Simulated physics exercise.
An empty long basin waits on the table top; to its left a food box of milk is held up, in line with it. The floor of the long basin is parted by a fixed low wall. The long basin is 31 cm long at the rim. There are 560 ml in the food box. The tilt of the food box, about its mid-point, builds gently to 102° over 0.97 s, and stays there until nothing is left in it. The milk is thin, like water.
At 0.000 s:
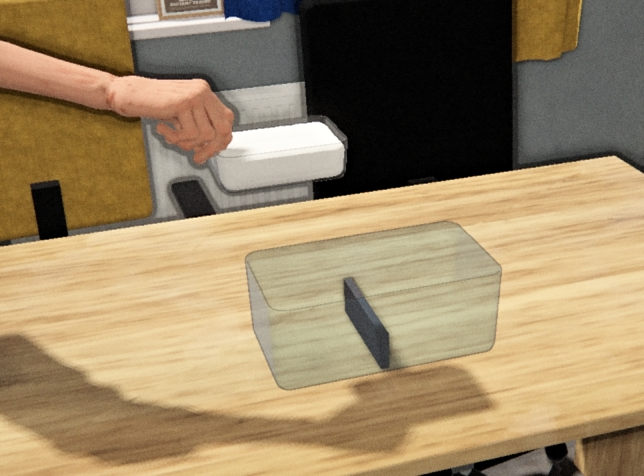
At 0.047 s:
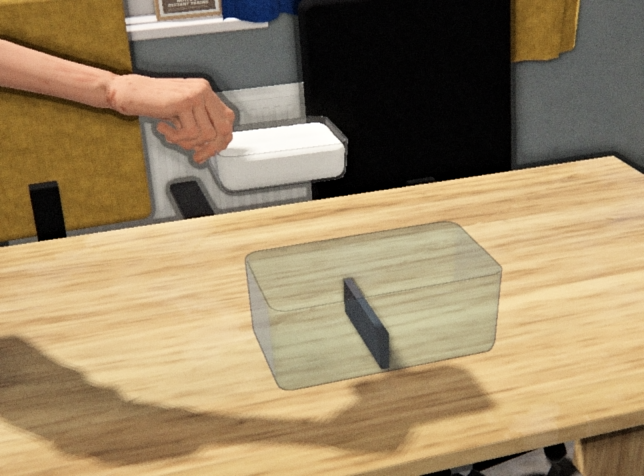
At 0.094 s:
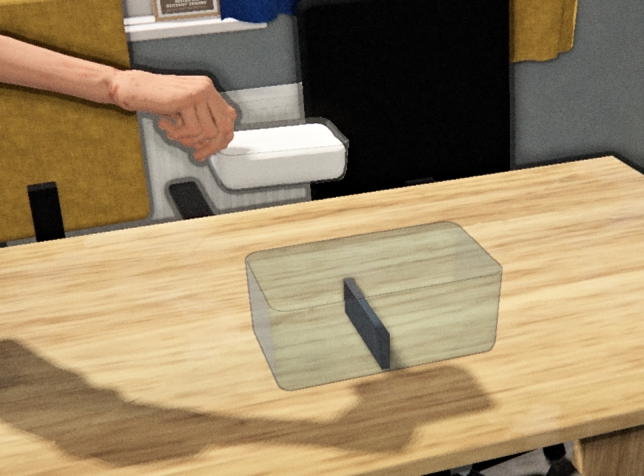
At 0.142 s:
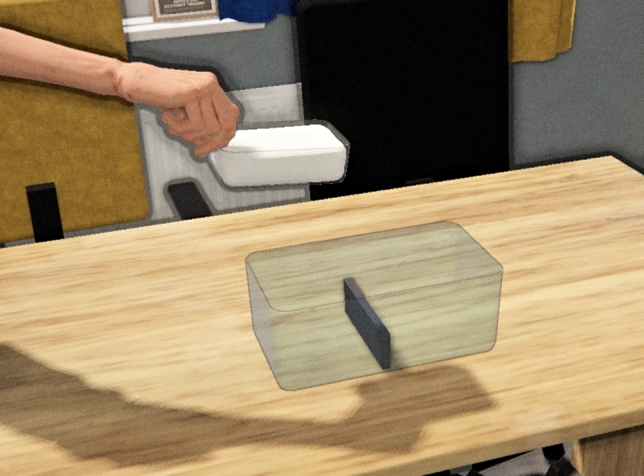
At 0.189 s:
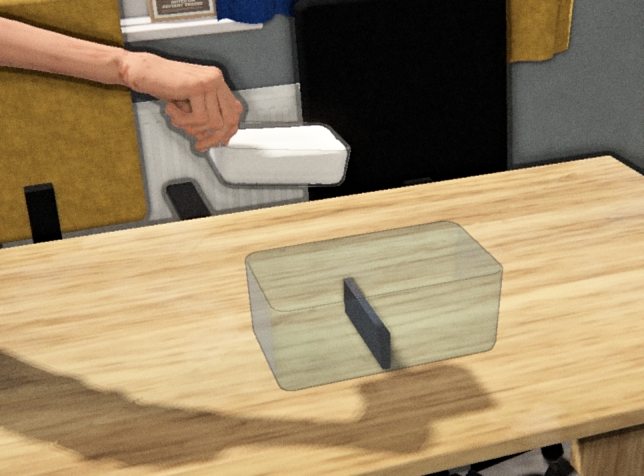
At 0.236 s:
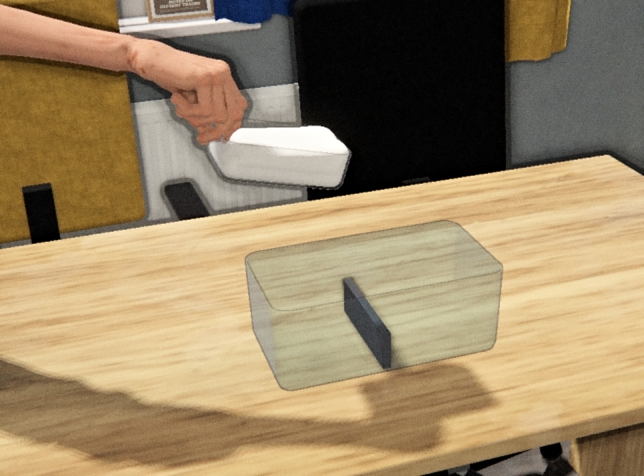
At a wooden table, a hand held a white container up behind an empty clear basin with a dark divider inside, then slowly tilted it slightly, its right end dipping a little.
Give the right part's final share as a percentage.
About 80 per cent.
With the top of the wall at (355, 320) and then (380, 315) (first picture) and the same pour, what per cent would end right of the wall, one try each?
In turn about 80 and 70 per cent.
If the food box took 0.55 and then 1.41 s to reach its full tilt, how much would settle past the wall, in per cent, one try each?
First 80, then 75 per cent.
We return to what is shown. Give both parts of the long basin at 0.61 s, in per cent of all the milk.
Near 1 on the left, 30 on the right.
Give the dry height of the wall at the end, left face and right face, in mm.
Left about 48 mm, right about 34 mm.
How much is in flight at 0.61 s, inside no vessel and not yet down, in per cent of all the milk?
Near 54 in a hundred.
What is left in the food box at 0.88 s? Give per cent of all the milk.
Near 3 in a hundred.
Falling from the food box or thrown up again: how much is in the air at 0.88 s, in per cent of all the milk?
Some 4 per cent.
After 0.61 s the tilt is 70° and 15 per cent is still to pour, 1 is left of the wall and 30 right of it.
After 0.88 s the tilt is 100° and 3 per cent is still to pour, 12 is left of the wall and 80 right of it.
After 1.16 s the tilt is 102° and 0 per cent is still to pour, 18 is left of the wall and 80 right of it.
After 1.47 s the tilt is 102° and 0 per cent is still to pour, 18 is left of the wall and 80 right of it.
In the end 18 per cent lies left of the wall, 80 right of it and 2 outside.
